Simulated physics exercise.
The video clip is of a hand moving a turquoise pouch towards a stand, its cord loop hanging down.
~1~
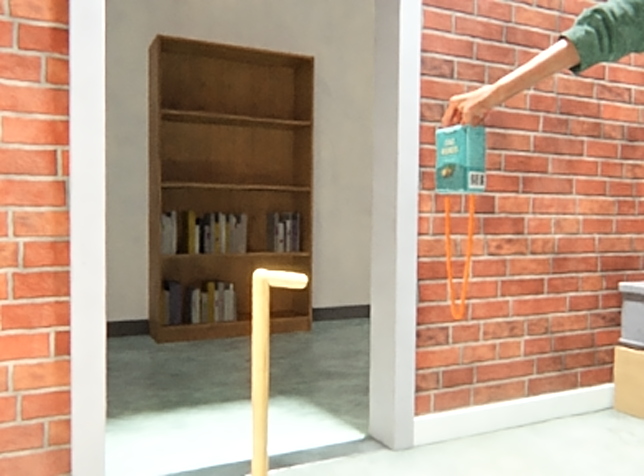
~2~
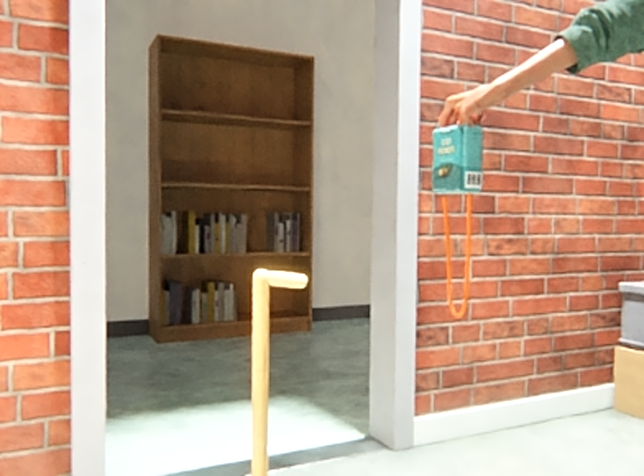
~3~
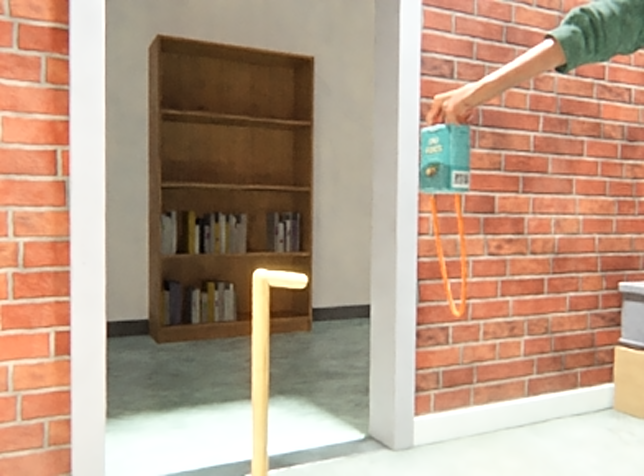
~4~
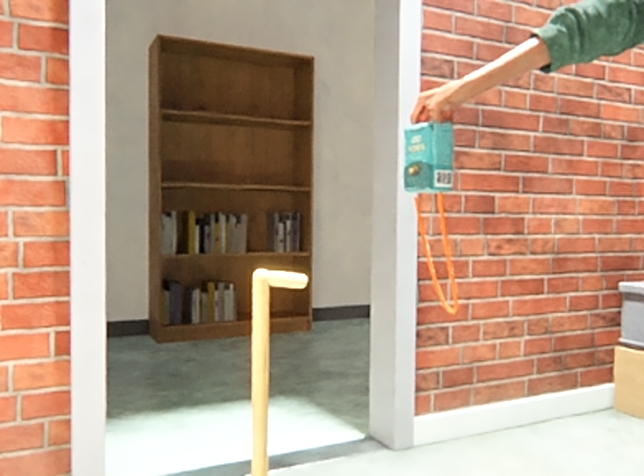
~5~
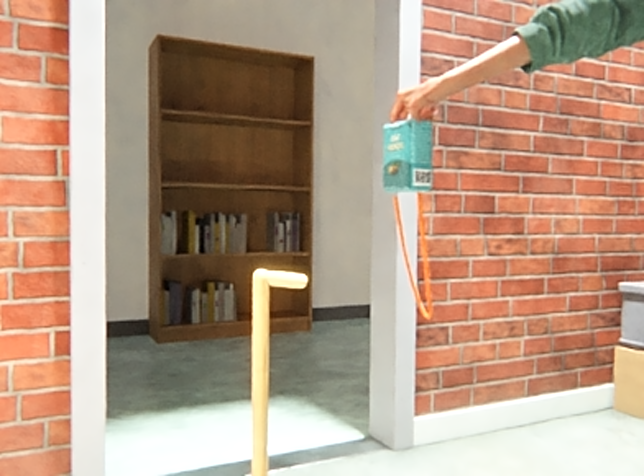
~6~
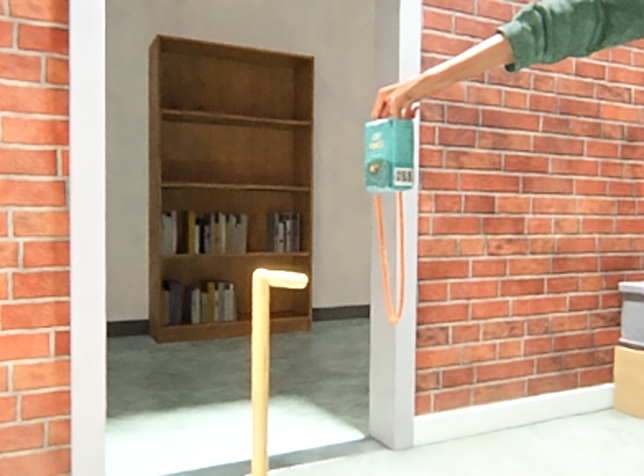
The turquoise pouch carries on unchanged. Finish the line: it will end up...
It will end up snagged.
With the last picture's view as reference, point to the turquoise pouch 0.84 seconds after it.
(242, 147).
Then, 0.34 s after the last picture, pouch nearing the post near (334, 152).
Then, 0.84 s after the last picture, pouch over the post near (242, 146).
At rest, pouch past the post near (162, 141); loop tight round the post, hand stopped. The turquoise pouch is jerked back by its loop.
